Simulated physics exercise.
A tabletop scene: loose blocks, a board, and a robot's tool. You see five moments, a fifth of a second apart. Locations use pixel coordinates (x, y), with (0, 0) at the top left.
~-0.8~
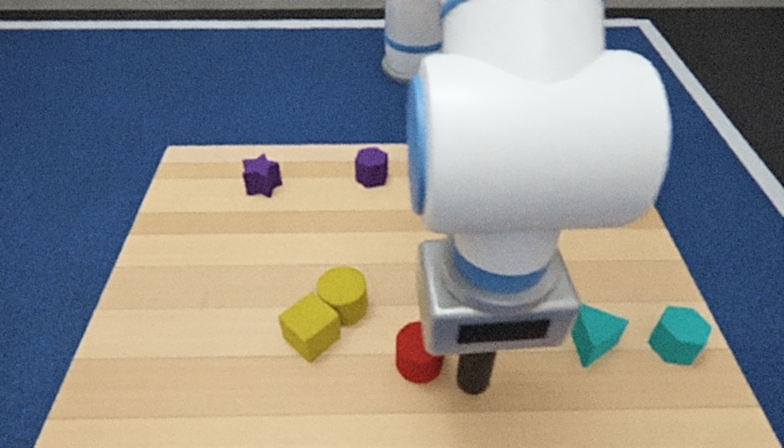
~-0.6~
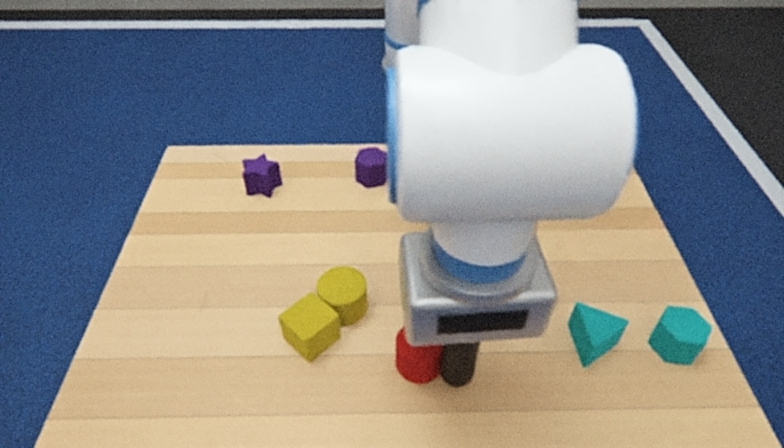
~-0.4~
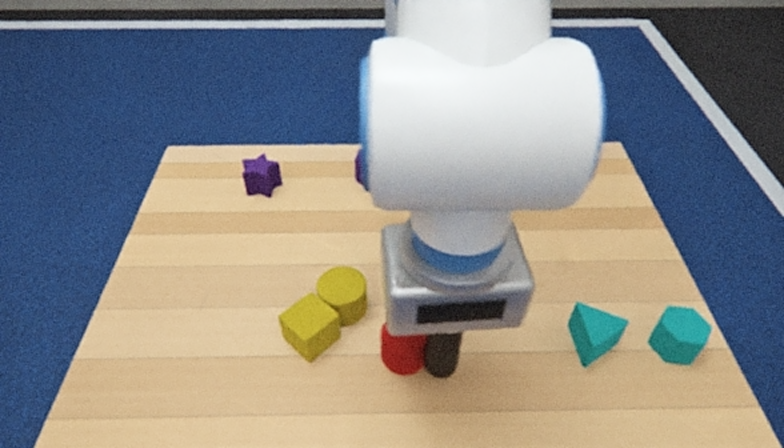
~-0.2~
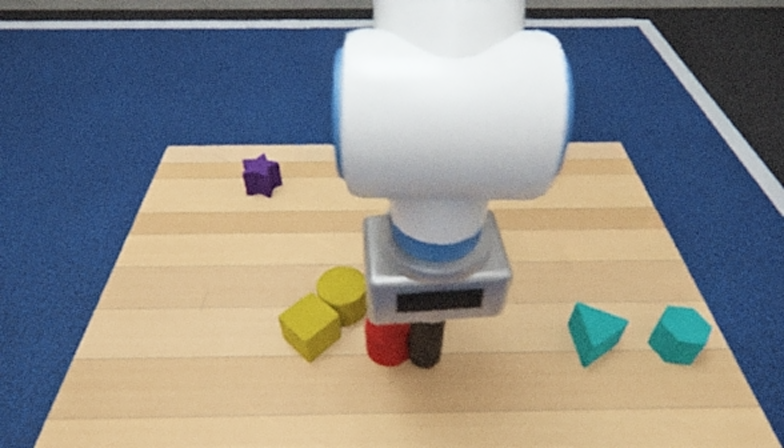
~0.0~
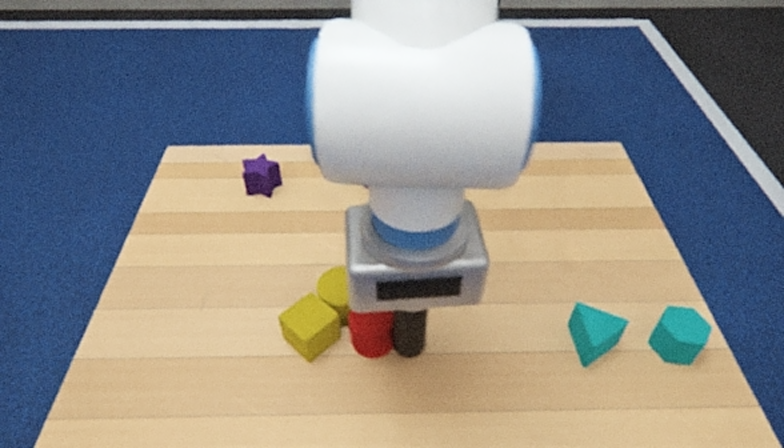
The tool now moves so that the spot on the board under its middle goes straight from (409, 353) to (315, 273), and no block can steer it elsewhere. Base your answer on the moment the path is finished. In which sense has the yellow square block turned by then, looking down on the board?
Looking from above, the answer is clockwise.
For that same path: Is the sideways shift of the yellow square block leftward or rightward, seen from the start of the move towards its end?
It goes toward the left-hand side.
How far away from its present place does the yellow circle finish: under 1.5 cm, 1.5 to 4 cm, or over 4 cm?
Goes over 4 cm.
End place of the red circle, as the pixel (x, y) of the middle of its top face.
For the centre of its top, I'd go with (315, 301).
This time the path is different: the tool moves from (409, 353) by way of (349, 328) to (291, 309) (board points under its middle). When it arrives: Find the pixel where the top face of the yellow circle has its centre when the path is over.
So, by the moment the path ends, you'll find the top centre of the yellow circle at (303, 251).
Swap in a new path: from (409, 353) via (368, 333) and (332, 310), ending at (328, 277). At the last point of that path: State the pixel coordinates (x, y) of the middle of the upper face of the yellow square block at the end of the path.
It comes to (250, 317).
What follows on the original path. One third of the way, tool (373, 316); yellow square block (286, 317); yellow circle (314, 270); red circle (333, 304).
Two thirds of the way, tool (341, 289); yellow square block (274, 324), turned 20° clockwise; yellow circle (304, 265); red circle (315, 301).
At the end, tool (313, 265); yellow square block (274, 324), turned 20° clockwise; yellow circle (272, 253); red circle (315, 301).
